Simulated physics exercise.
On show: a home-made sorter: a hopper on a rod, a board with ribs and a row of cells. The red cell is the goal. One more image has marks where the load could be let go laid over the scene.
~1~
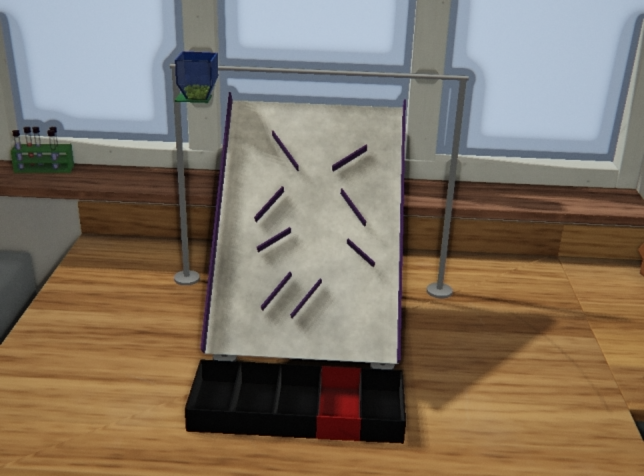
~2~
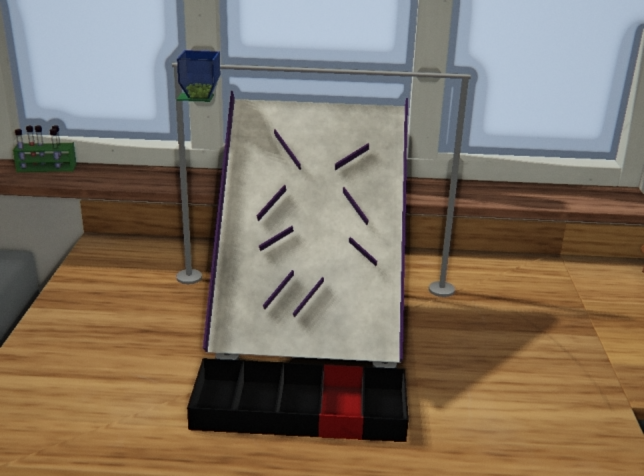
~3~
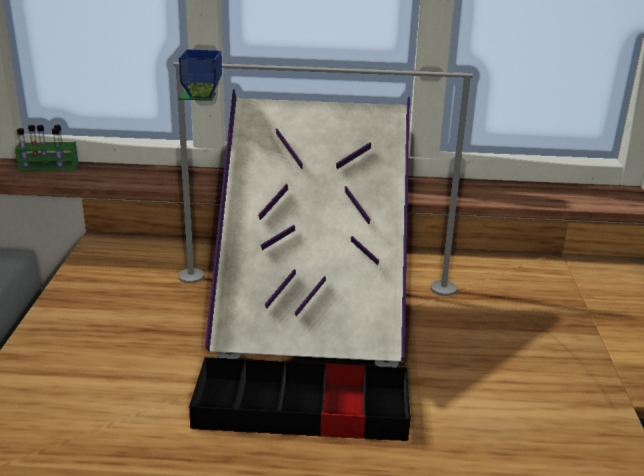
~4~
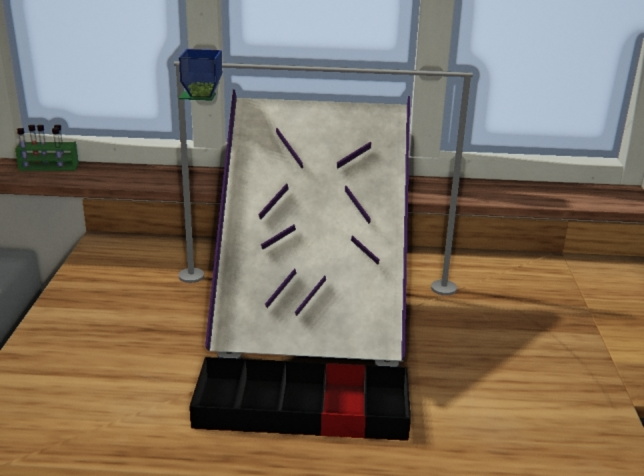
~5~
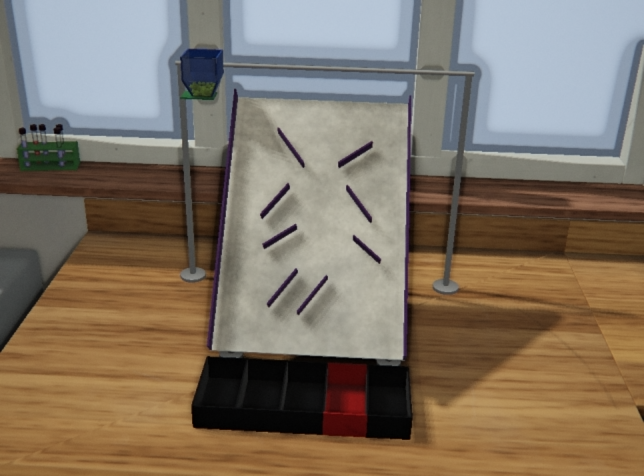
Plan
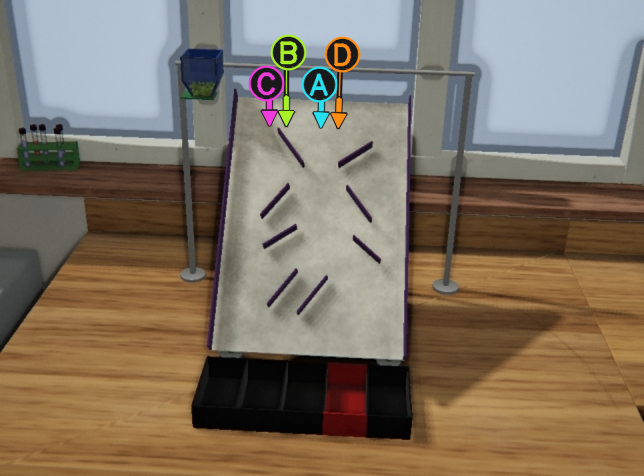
We see a pale, upright board with dark angled ribs above a row of black cells, one of them red, and a blue hopper on a rod at upper left; nothing moves apart from a very slight shift in the view.
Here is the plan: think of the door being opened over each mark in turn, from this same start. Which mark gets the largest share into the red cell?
The answer is mark B.
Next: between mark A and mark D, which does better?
It is A.
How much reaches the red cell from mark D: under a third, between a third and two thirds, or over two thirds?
Under a third.
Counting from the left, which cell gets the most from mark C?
The first.
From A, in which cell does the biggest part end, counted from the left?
The second from the left.
On the marked copy, mark A meets the board at (321, 122); mark B meets the board at (286, 120); mark C meets the board at (269, 120); mark D meets the board at (338, 122).
For mark A, a small share in the red cell, the bulk in other cells.
For mark B, close to half in the red cell, close to a third in other cells, a small share outside the box.
For mark C, a small share in the red cell, the bulk in other cells, a small share outside the box.
For mark D, none at all in the red cell, all but a few in other cells, only a few outside the box.
